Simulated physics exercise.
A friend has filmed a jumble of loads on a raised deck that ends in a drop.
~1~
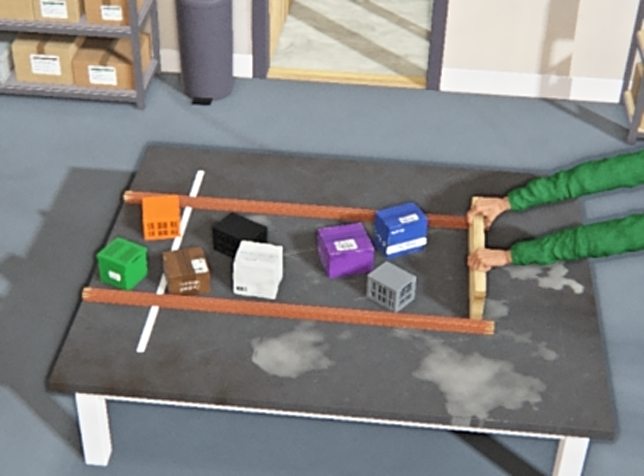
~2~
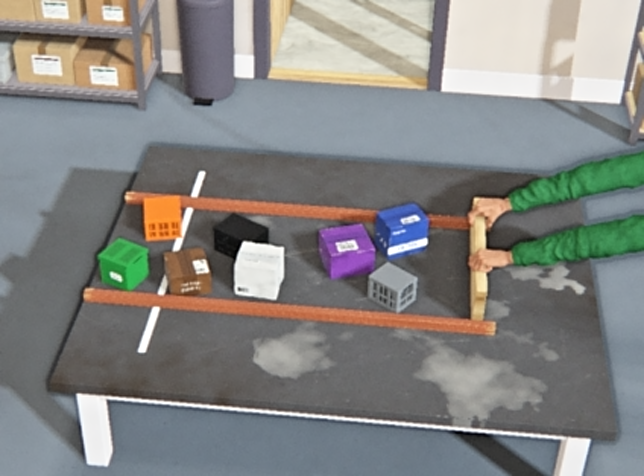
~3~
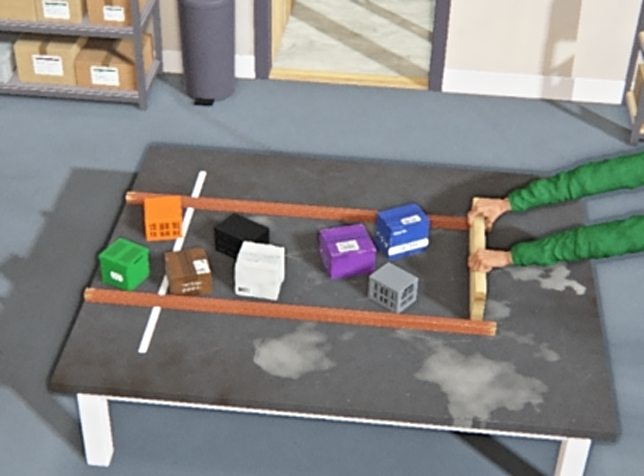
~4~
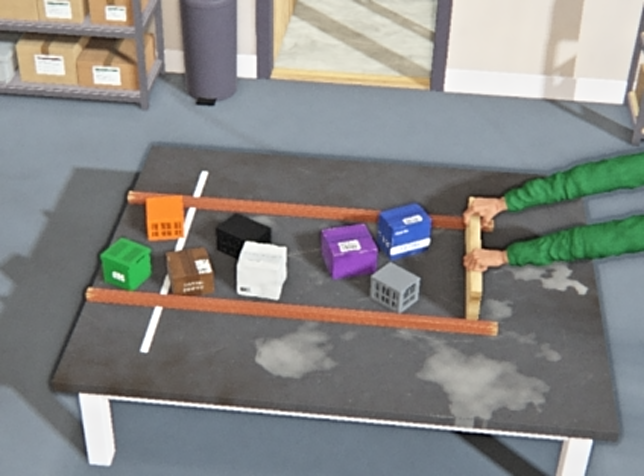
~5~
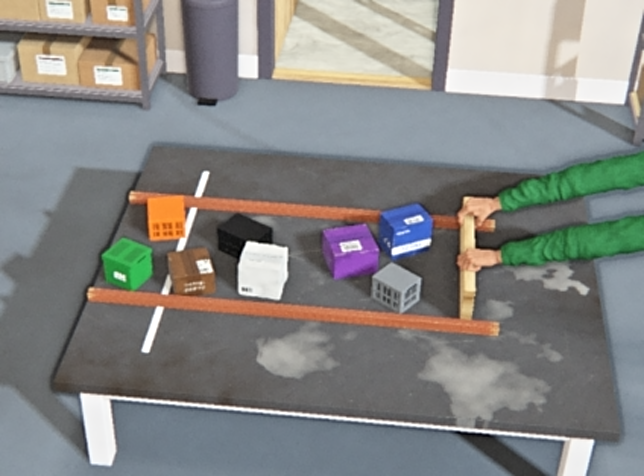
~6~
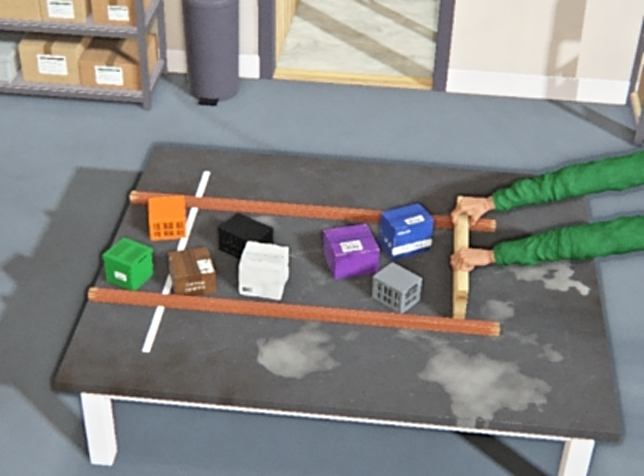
A wooden plank, held by two green-sleeved hands between two reddish rails on a table, stayed nearly still and then slid slightly left, while the colourful boxes and crates between the rails sat unmoved.
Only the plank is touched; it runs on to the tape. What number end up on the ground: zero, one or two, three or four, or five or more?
The number that fall off is three or four.
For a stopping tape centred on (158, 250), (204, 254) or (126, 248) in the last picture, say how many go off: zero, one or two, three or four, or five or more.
The falls would be five or over; just one or two; 5 or more.
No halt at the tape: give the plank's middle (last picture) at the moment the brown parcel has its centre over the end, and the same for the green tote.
Its middle is around (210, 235) and around (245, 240).
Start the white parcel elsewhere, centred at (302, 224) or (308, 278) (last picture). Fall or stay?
Place by place, it is kept; does not fall.
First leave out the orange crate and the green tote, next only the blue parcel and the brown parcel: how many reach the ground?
Fallen: 1, and 1 in the other try.
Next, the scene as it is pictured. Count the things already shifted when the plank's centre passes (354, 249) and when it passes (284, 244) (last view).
The counts are 3 and 6.
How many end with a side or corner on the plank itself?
It touches 3.
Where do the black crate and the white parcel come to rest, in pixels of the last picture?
Near (144, 211) and (110, 265).
Soon after, none off yet; green tote at rest near (129, 265); orange crate at rest near (168, 218); brown parcel at rest near (192, 272).
After that, none off yet; green tote displaced about its own width near (89, 265); orange crate displaced a little near (149, 214); brown parcel displaced about its own width near (130, 265).
In the end, the number that fall off is three or four; gone, brown parcel, orange crate and green tote.
